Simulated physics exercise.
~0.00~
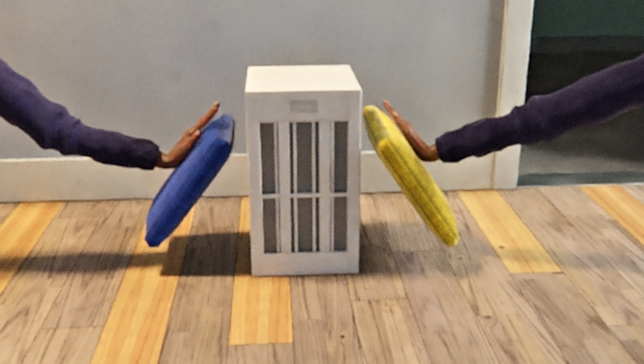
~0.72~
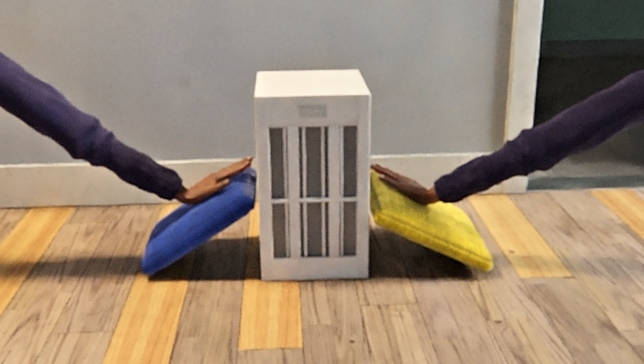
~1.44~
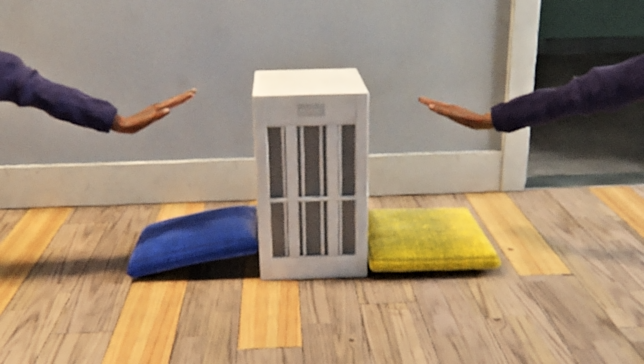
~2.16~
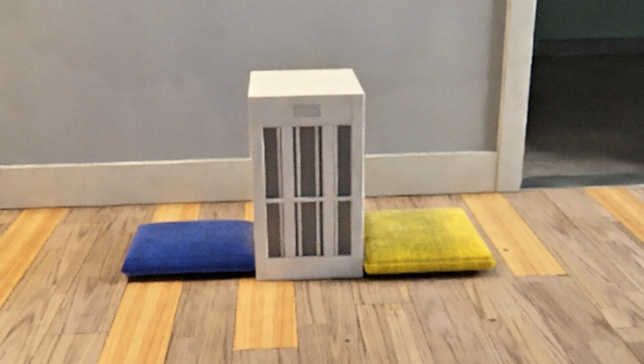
In this clip, two hands lean a blue soft bag and a yellow cushion against the left and right sides of a white crate, then let go and draw away as both slump down, ending flat on the wooden floor beside the upright crate.
